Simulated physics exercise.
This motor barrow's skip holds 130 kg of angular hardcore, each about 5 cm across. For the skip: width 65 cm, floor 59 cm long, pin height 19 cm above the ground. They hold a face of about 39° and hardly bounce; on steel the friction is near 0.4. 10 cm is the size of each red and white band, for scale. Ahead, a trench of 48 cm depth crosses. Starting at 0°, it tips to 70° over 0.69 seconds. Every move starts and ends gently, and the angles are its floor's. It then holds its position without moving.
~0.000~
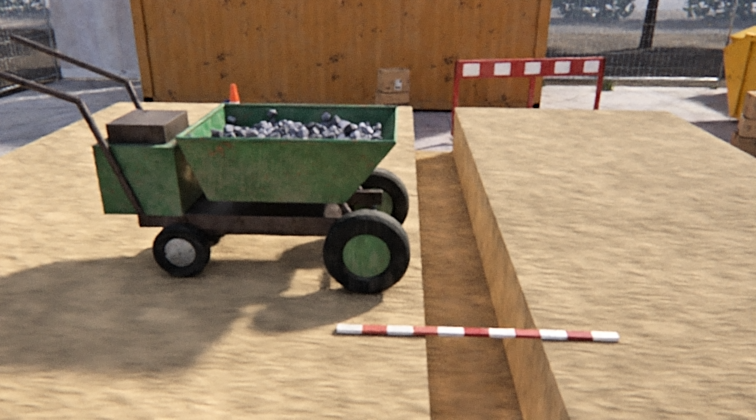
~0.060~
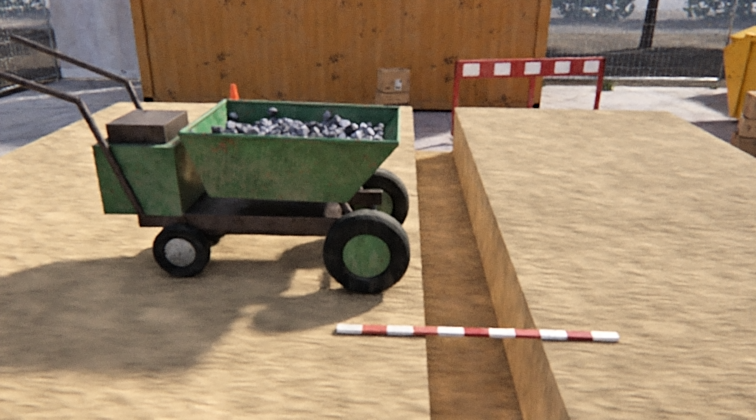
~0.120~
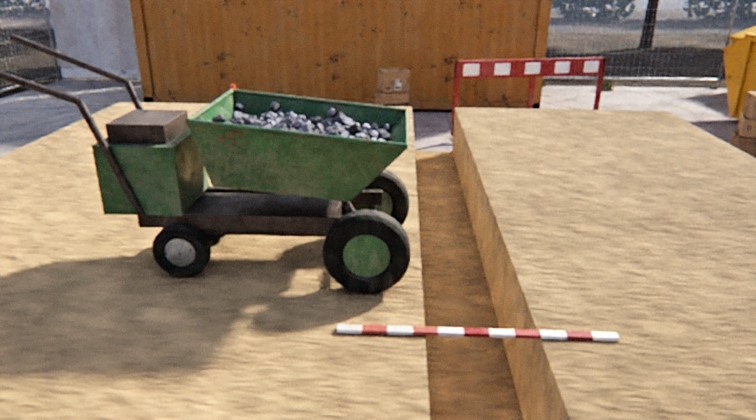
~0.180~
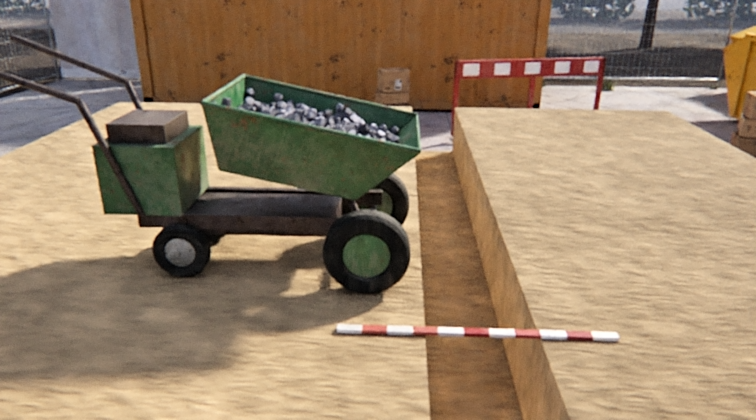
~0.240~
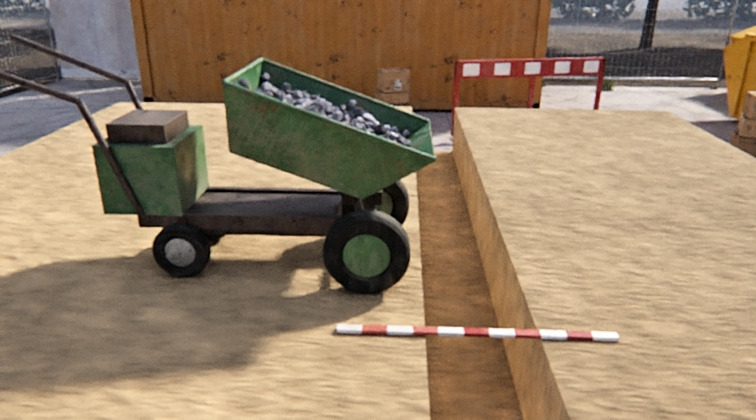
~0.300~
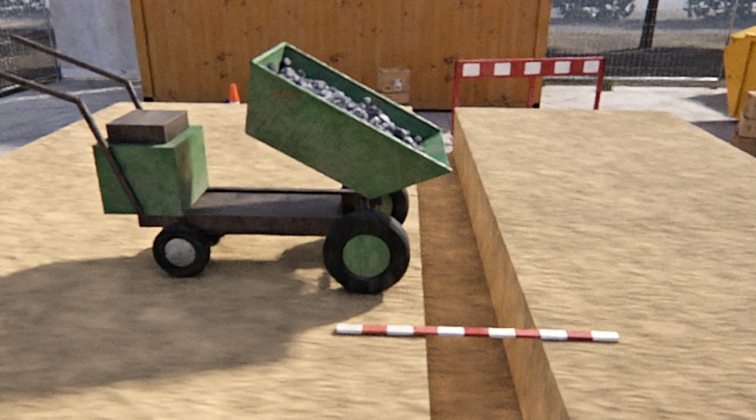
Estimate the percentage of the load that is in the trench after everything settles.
Roughly 40 per cent of the load.
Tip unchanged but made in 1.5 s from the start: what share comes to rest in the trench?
Probably about 60 in a hundred.
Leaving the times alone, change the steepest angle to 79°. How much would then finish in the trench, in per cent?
About 45%.
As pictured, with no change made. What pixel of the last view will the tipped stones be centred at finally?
In the last view, about (526, 263).
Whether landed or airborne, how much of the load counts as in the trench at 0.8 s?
Around 10 per cent of it.
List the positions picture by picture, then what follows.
Lip at (396, 143), floor tilted 0°, highest stones at (316, 125), in the first frame.
Lip at (399, 144), floor tilted 1°, highest stones at (283, 123); the stones move at 0.4 m/s on average, in the second frame.
Lip at (408, 146), floor tilted 6°, highest stones at (258, 115); the stones move at 0.7 m/s on average, in the third frame.
The skip is at 12°, its lip at (420, 152); the top of the load is at (263, 104); the stones move at 1.1 m/s on average, in the fourth frame.
Lip at (435, 160), floor tilted 20°, highest stones at (269, 91); the stones move at 1.3 m/s on average, in the fifth frame.
The skip is at 28°, its lip at (450, 171); the top of the load is at (287, 76); the stones move at 1.4 m/s on average, in the sixth frame.
After 0.5 s the floor is at 59°; 100 % in the skip; the foremost stones are at (463, 192).
After 0.8 s the floor is at 70°; 82 % in the skip, 10 % in the trench, 8 % past the trench; the foremost stones are at (559, 264).
After 1.1 s the floor is at 70°; 31 % in the skip, 20 % in the trench, 49 % past the trench; the foremost stones are at (680, 252).
After 3.1 s the floor is at 70°; 10 % in the skip, 40 % in the trench, 49 % past the trench; the foremost stones are past the picture's edge.
